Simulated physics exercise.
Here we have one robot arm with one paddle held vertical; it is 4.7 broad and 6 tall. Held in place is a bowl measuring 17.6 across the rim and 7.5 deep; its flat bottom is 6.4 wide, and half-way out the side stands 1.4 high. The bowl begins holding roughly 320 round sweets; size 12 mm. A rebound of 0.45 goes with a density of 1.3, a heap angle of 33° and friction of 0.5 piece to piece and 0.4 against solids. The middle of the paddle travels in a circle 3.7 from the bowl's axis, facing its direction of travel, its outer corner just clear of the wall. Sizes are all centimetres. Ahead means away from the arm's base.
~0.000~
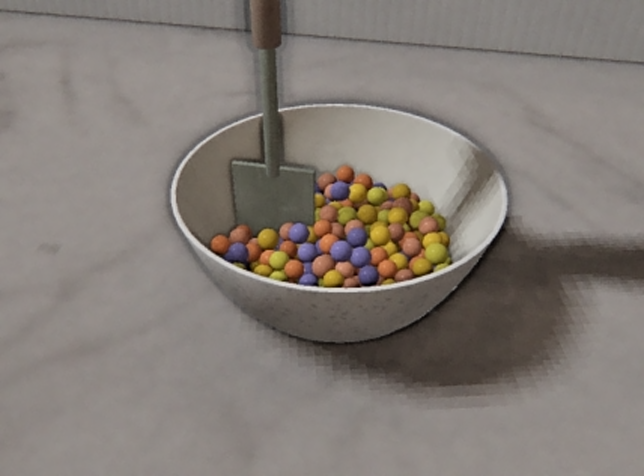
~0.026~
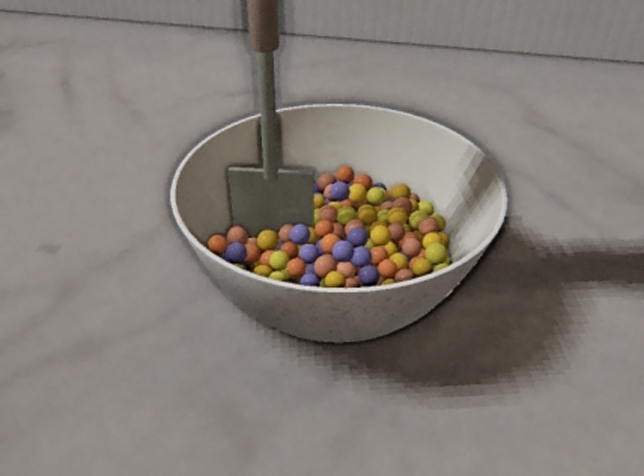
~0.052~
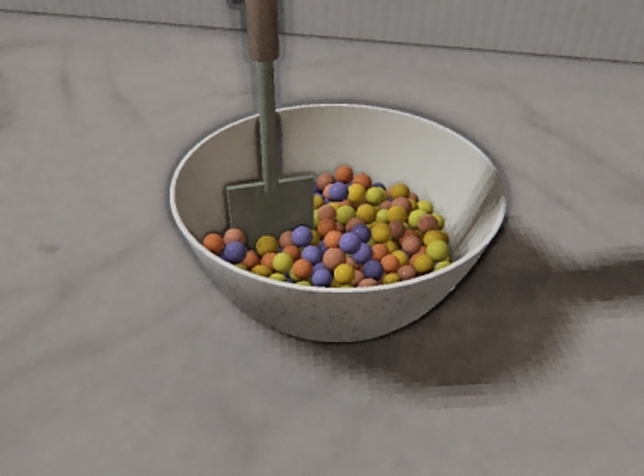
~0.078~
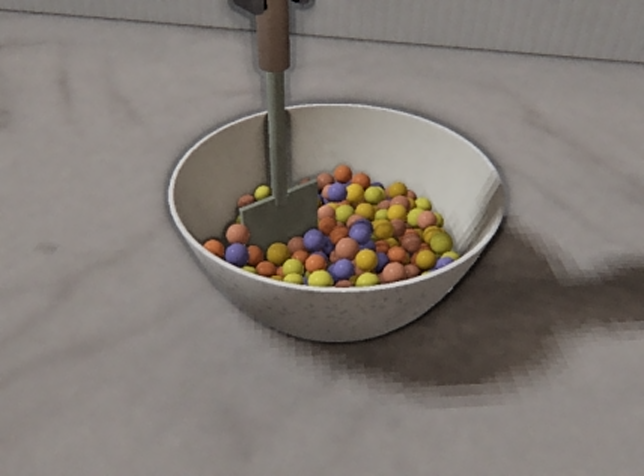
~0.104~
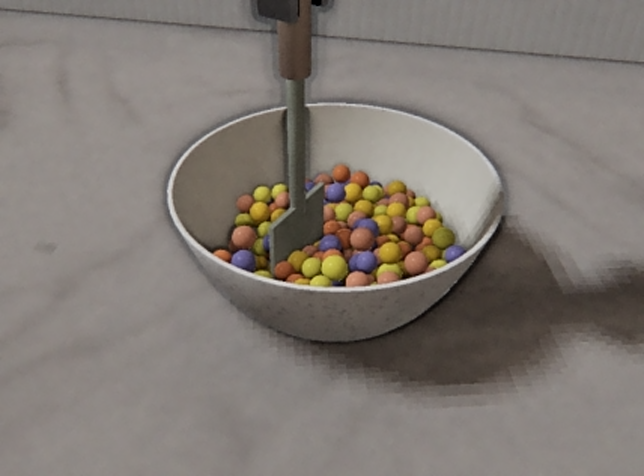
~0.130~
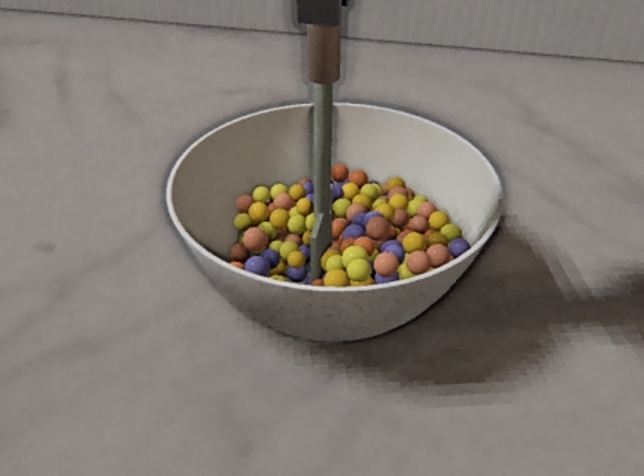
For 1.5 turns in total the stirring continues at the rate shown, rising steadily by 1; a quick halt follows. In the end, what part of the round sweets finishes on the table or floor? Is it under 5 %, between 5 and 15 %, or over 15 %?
Over 15 %.
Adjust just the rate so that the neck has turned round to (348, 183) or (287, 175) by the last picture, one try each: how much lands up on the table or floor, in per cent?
Some 35 and 10 per cent respectively.
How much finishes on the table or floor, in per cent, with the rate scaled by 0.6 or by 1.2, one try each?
It would be some 5 and 30 percent respectively.
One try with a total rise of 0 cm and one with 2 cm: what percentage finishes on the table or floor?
I'd reckon around 30 and 20 per cent.
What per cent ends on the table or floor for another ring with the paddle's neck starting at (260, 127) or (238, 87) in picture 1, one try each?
Around 30 per cent on the first try, around 0 per cent on the second.
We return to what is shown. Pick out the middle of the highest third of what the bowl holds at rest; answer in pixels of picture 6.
Roughly at pixel (399, 216).
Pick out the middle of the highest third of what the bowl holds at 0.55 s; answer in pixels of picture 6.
Estimated centre: (317, 274).
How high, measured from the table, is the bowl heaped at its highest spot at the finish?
Height: Roughly 7.0 cm.
After 0.34 s, 264° round, highest piece 11 above the table; 289 in the bowl, 9 on the table or floor, 19 in flight or on the tool.
After 0.55 s, 77° round, highest piece 10 above the table; 258 in the bowl, 50 on the table or floor, 9 in flight or on the tool.
After 0.85 s, 180° round, highest piece 7 above the table; 242 in the bowl, 74 on the table or floor, 1 in flight or on the tool.
After 1.55 s, 180° round, highest piece 7 above the table; 242 in the bowl, 75 on the table or floor.
In the end, 242 in the bowl, 75 on the table or floor. That is 24 % on the table or floor.
